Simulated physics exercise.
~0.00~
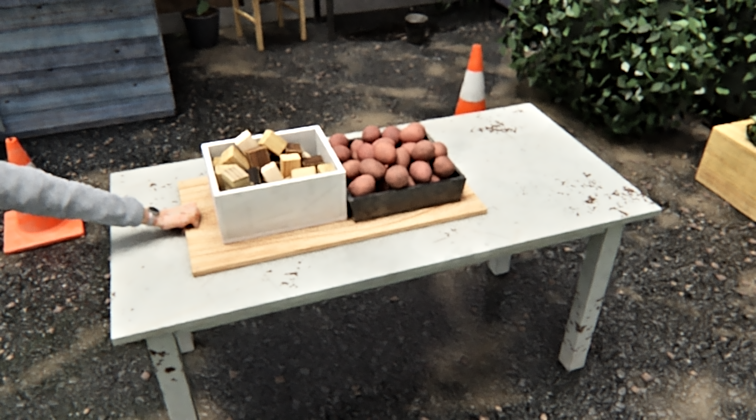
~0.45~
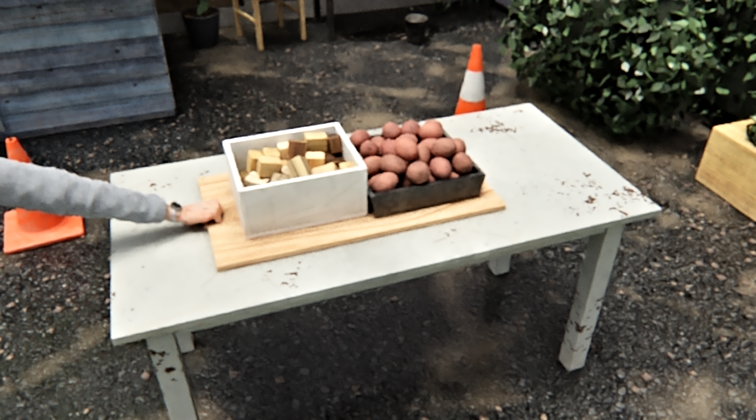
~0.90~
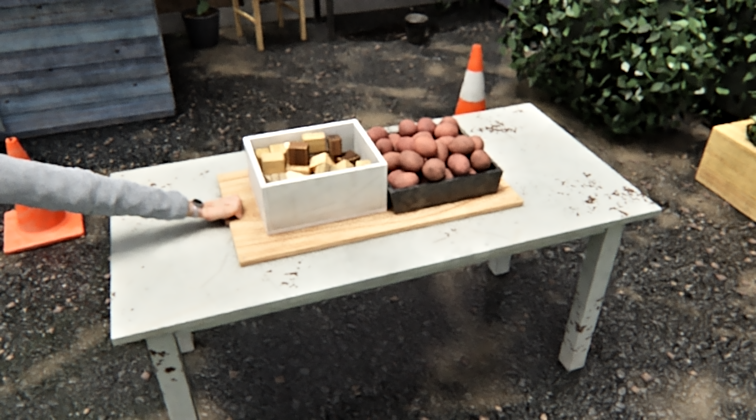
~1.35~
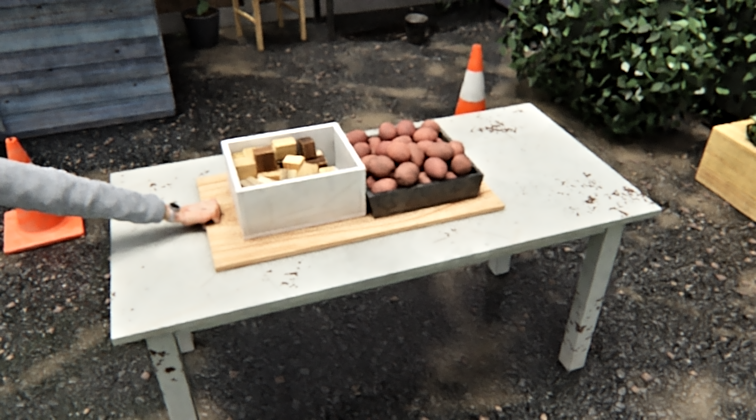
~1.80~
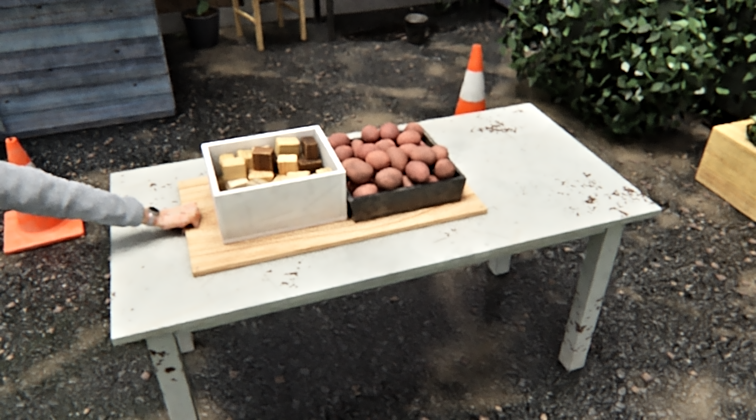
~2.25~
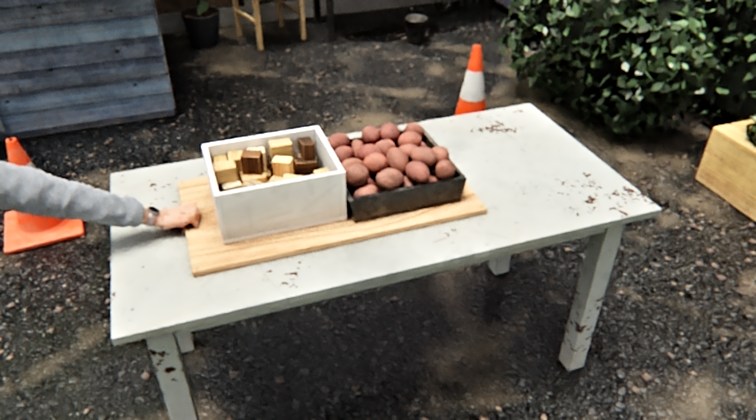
The video shows a hand sliding a wooden board, carrying a white crate of wooden blocks and a black crate of red potatoes, to the right across a worn outdoor table, then back left, where it rests with the blocks and potatoes still in their crates.
